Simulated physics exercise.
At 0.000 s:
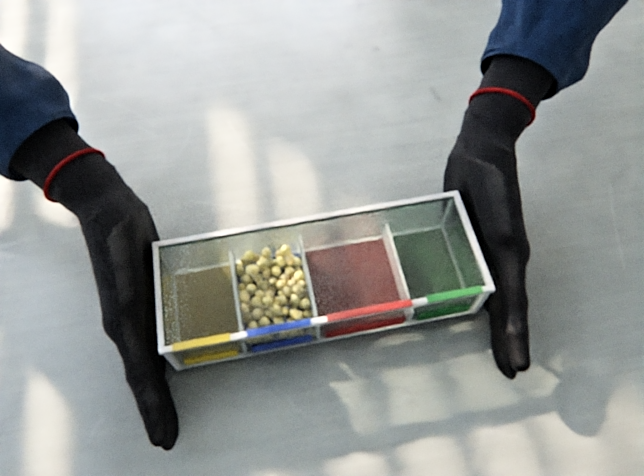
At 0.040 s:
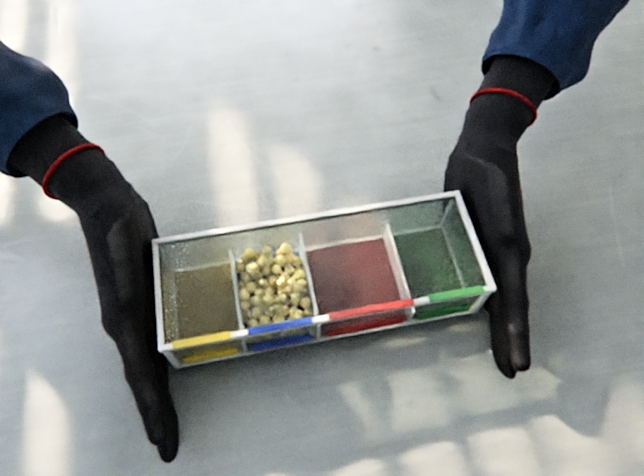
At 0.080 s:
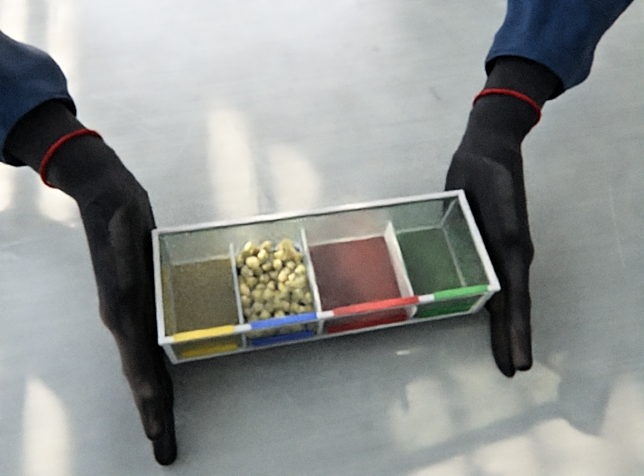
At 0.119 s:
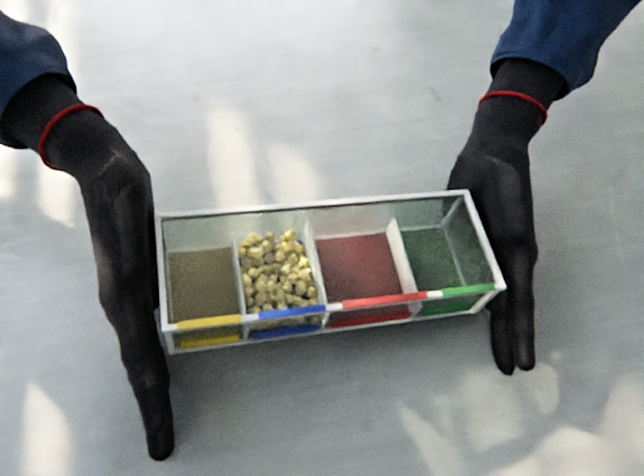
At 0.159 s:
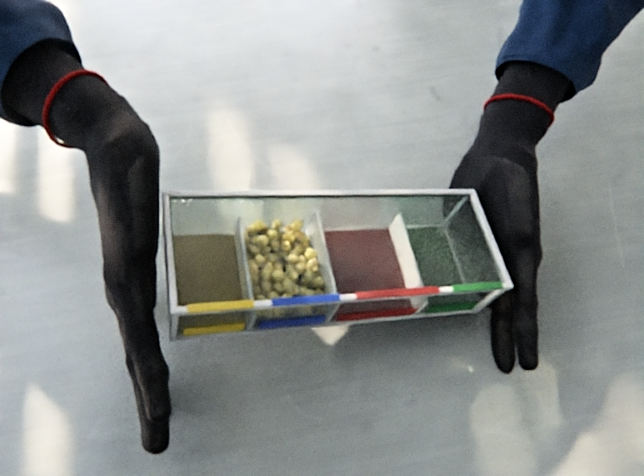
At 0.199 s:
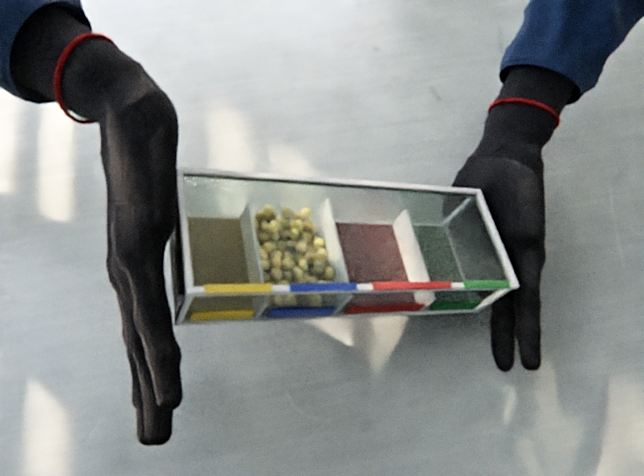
In the video, two black-gloved hands hold a clear box with yellow, blue, red and green sections, pale beans filling the blue one, and gradually tilt and turn it slightly while the beans stay in their section.
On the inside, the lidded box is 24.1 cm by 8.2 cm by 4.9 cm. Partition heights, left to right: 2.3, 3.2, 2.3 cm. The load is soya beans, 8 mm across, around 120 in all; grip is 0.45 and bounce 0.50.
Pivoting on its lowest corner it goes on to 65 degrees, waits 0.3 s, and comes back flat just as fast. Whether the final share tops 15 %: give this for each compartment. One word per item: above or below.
In order - red: Below; blue: Above; green: Below; yellow: Below.
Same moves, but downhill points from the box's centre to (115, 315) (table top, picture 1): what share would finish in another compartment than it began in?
My guess is roughly 20 percent.
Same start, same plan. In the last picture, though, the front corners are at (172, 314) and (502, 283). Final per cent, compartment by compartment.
The compartments end with red 5 per cent, blue 95 per cent, green 5 per cent and yellow 0 per cent.
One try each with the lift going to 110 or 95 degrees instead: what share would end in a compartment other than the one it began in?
Close to 35 in a hundred first, and 70 in a hundred second.
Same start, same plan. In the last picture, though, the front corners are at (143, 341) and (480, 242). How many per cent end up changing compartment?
Estimate: Around 15 %.
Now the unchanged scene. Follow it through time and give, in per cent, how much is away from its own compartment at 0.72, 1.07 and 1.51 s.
In order: 20, then 20, then 20.
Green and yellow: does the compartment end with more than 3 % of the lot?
As for green, correct, and as for yellow, not so.
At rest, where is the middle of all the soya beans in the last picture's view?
Once everything settles, the centre is around (293, 295).
After 0.72 s, tilt 65 degrees; red 10 %, blue 80 %, green 10 %.
After 1.07 s, tilt 36 degrees; red 10 %, blue 80 %, green 10 %.
After 1.51 s, tilt 0 degrees; red 10 %, blue 80 %, green 10 %.
In the end, at 2.1 s, red 10 %, blue 80 %, green 10 %, yellow 0 %.
